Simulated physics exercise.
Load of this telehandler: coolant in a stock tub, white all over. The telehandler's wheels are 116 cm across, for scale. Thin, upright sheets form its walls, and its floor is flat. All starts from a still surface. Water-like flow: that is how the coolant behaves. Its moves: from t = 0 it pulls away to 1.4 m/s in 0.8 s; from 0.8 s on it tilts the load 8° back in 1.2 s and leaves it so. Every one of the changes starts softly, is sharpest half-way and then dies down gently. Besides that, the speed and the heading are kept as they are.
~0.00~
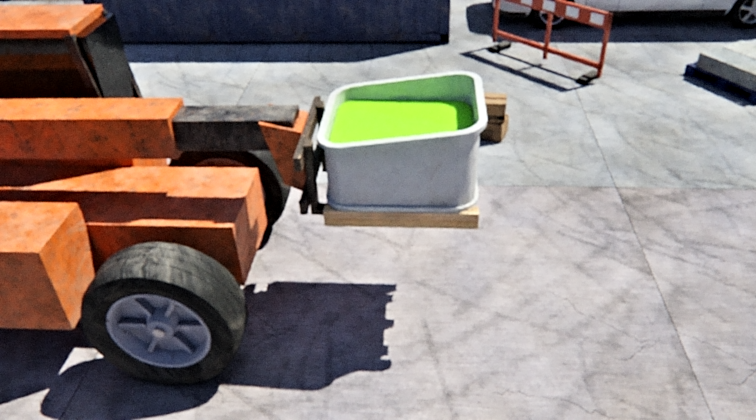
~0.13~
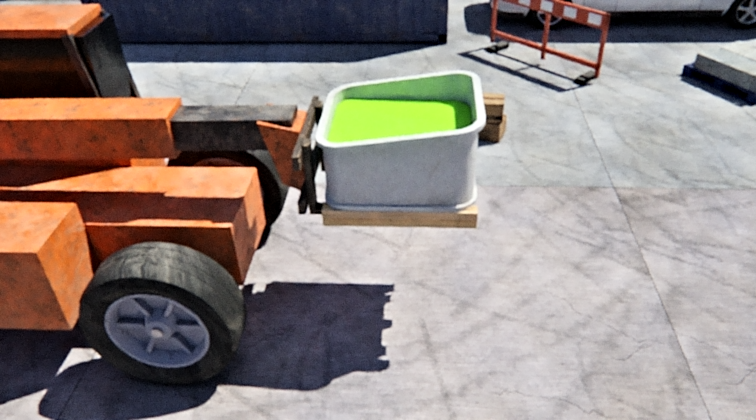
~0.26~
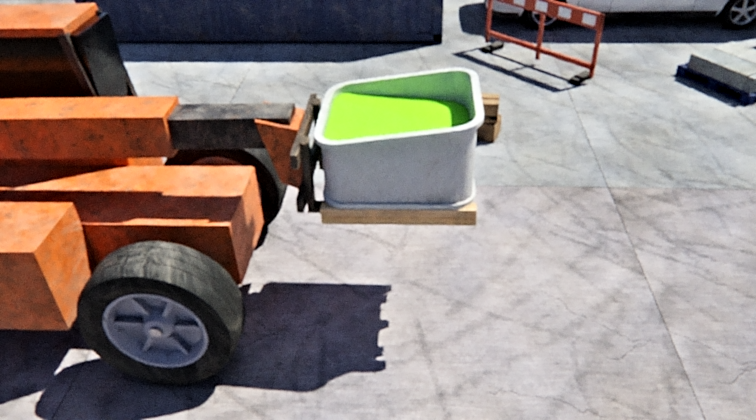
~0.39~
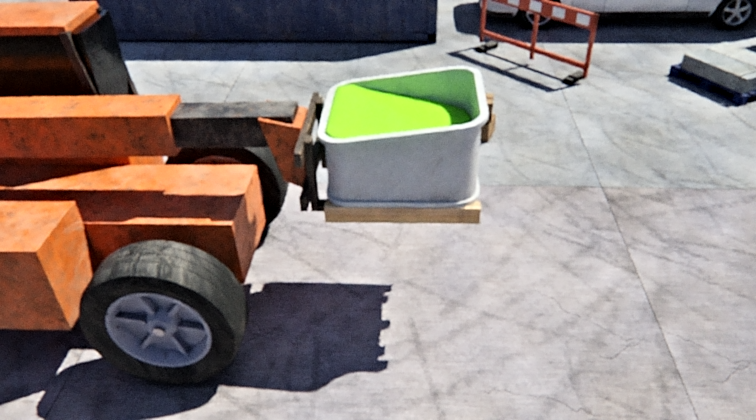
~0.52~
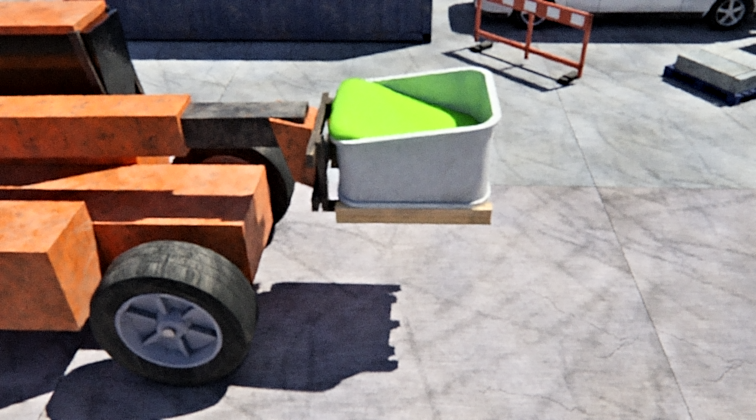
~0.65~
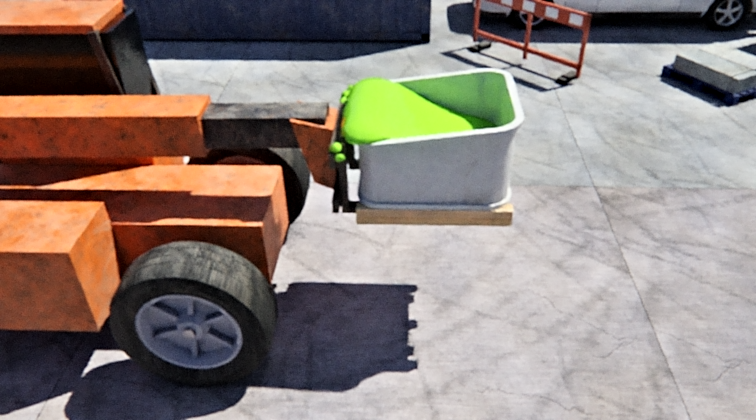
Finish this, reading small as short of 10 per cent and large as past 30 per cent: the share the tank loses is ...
... middling.
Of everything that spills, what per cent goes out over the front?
Spill fraction there: Roughly 0 per cent.
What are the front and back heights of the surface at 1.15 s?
The front stands at 50 cm and the back at 34 cm.
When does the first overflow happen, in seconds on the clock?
It first spills at close to 0.8 s.
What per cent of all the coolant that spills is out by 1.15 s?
About 40 percent, give or take.
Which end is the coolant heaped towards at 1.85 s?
Rearward.
After 1.15 s the surface is 49 cm up at the front and 33 cm at the back; 7 per cent is out, over the back.
After 1.85 s the surface is 22 cm up at the front and 60 cm at the back; 7 per cent is out, over the back.
After 2.55 s the surface is 33 cm up at the front and 34 cm at the back; 16 per cent is out, over the back.
After 4.99 s 17 per cent is out, over the back, 62 of 365 litres.
